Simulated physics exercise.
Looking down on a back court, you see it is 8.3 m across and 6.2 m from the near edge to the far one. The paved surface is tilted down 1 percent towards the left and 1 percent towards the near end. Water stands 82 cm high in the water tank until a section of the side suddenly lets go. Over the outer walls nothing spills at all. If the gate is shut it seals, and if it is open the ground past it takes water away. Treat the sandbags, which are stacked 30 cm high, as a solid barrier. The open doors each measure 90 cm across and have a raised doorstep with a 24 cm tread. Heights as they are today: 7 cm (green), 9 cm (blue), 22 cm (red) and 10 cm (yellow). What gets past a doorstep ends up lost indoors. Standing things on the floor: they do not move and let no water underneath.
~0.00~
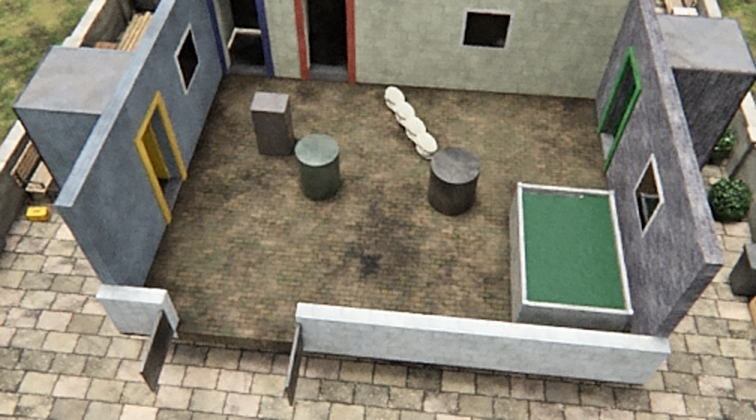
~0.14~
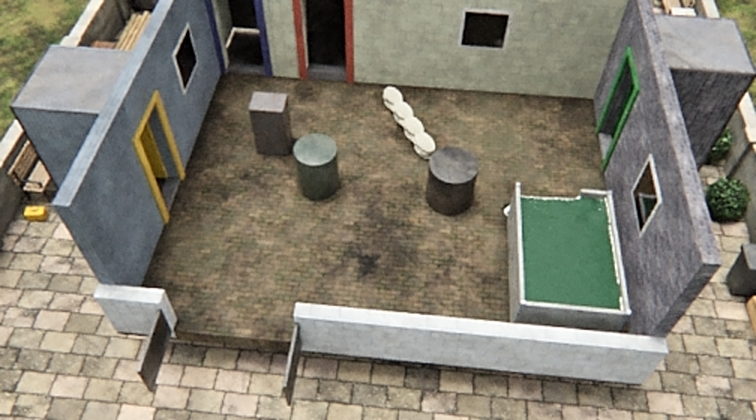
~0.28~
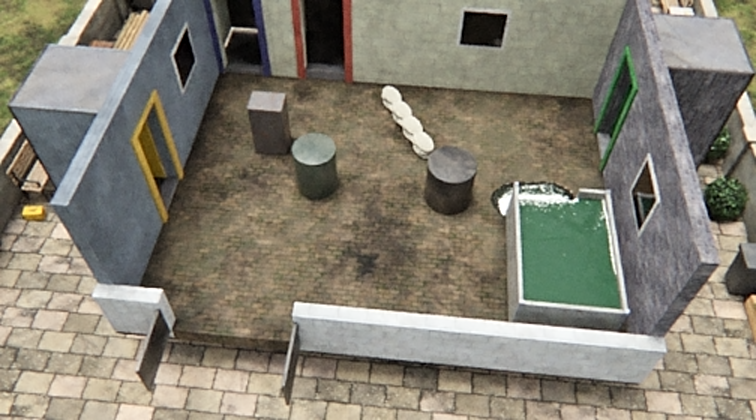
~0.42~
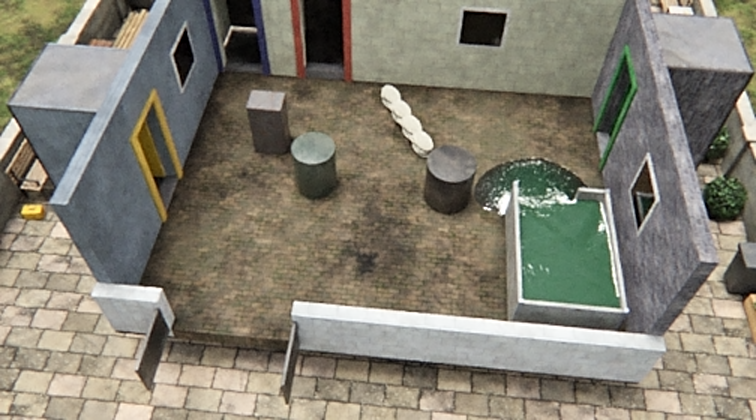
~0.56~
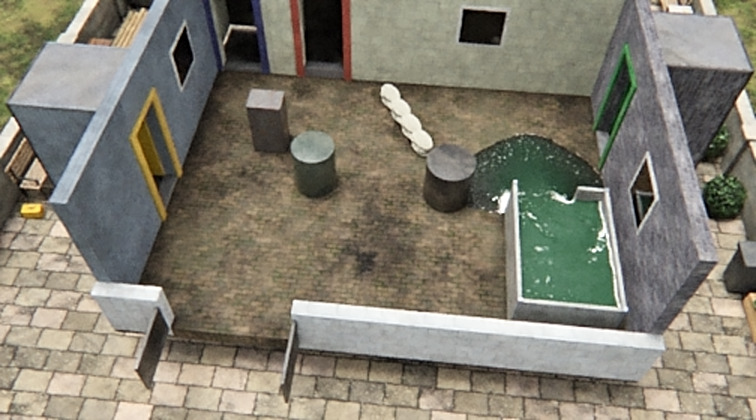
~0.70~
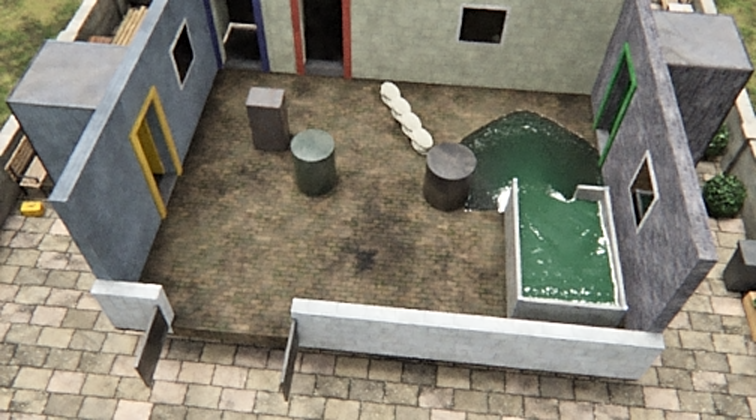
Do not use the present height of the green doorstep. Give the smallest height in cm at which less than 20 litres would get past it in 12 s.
Close to 14.5 cm is just enough.
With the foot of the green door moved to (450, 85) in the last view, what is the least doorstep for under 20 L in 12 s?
21 cm.
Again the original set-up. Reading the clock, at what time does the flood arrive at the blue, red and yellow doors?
Blue = 2.8 s, red = 2.2 s, yellow = 4.5 s.
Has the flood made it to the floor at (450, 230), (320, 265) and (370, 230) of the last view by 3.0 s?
1: Unwetted; 2: Unwetted; 3: Unwetted.
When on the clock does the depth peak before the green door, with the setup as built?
About 3.6 seconds.
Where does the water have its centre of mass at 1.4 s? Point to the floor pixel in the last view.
I'd put it close to (542, 224).
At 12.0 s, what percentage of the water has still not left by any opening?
About 88 per cent.
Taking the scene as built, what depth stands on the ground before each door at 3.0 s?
Lab note, depth in cm: Green 13; blue 2; red 7; yellow 0.
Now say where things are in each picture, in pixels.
The first picture shows still water, 82 cm deep, in the water tank at (570, 247); the green door at (617, 115) is dry.
In the second picture, the front is at a hidden place, 0.4 m from the gap on the far side; 0.3 m2 of floor is wet, 82 cm left at the back.
In the third picture, the front is at (534, 185), 0.8 m from the gap on the far side; 1.0 m2 of floor is wet, 82 cm left at the back.
In the fourth picture, water pours out on the far side and has run 1.4 m, to (532, 162); about 9 cm deep outside, 82 cm at the back.
In the fifth picture, the gap is on the far side, the front 2.1 m out at (527, 137); the back of the water tank holds 81 cm.
In the sixth picture, water pours out on the far side and has run 2.7 m, to (517, 114); about 5 cm deep outside, 72 cm at the back; 0.2 m in a straight line remain to the green door at (613, 111).
After 1.4 s water covers 25 % of the floor, deepest (42 cm) near (531, 208); 12 cm at the green door, 2 litres in over its 7 cm doorstep.
After 3.0 s water covers 35 % of the floor, deepest (37 cm) near (400, 100); 13 cm at the green door, 32 litres in over its 7 cm doorstep.
After 12.0 s water covers 90 % of the floor, deepest (12 cm) near (628, 356); 6 cm at the green door, 201 litres in over its 7 cm doorstep.
At the green door as built, the water arrived by 0.8 s and peaked near 17 cm at 3.6 s.
With a doorstep of 12.5 cm, 42 litres would have come in within the 12 s; with 16.5 cm, 8 litres. So under 20 litres takes about 14.5 cm.
